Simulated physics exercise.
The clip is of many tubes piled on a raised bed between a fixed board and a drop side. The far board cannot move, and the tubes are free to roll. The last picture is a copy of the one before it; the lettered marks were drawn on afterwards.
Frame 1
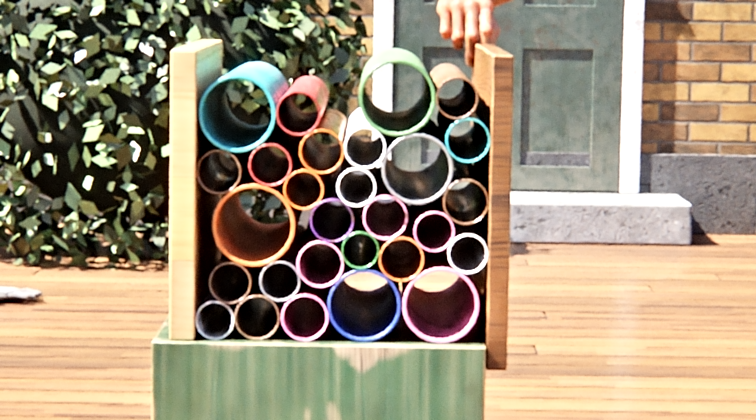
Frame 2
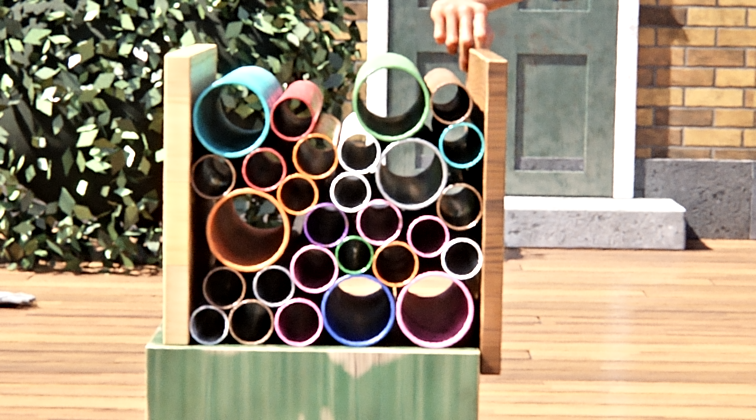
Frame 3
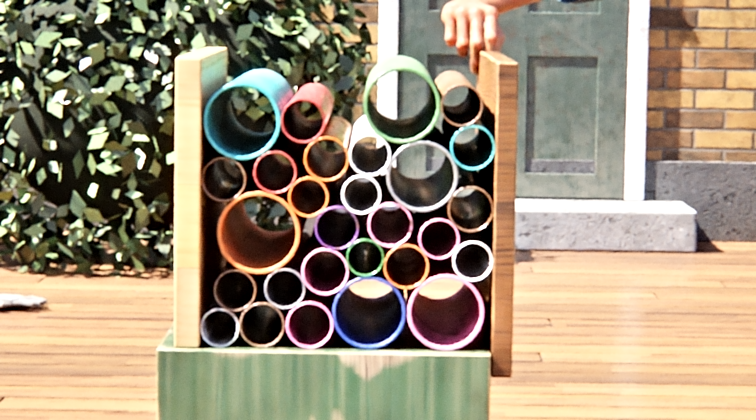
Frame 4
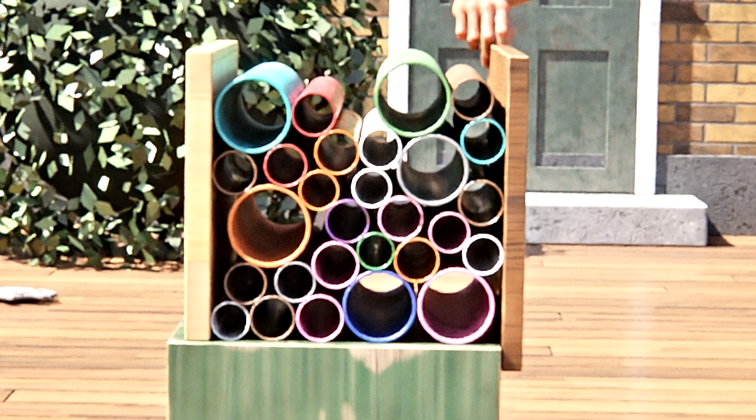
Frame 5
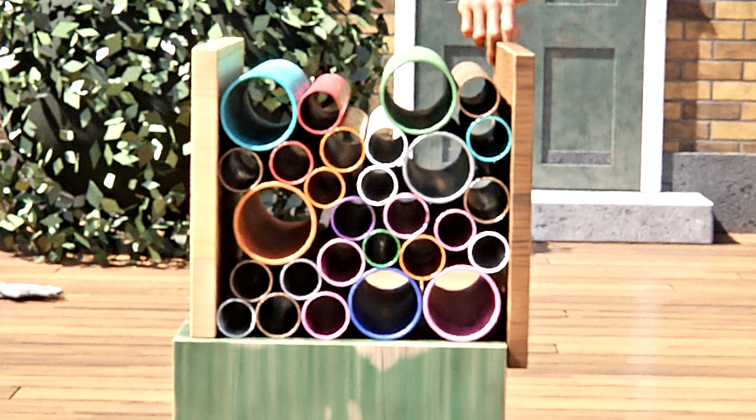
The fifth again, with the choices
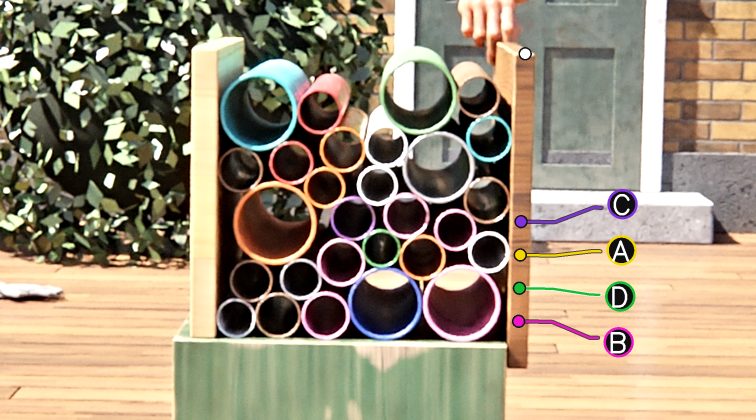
Colorful tubes stay stacked between two boards while a hand rests at the right board's top.
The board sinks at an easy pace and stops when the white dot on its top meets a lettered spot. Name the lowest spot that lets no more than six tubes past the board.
The lowest mark that will do is A.
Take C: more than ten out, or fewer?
It loses fewer than ten.
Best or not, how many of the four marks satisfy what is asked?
Two of them.
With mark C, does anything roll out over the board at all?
Yes, at C.
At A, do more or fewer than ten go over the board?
It loses fewer than ten.
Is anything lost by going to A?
Yes, at A.
On the marked copy, A at (521, 255); B at (519, 321); C at (521, 222); D at (520, 288); the white dot at (525, 54).
With A. Early on, top of the board (512, 142).
Further on, top of the board (509, 241).
At the end, top of the board (509, 253), three out over the board.
As for the rest, B more than six out over the board; C two out over the board; D more than six out over the board.
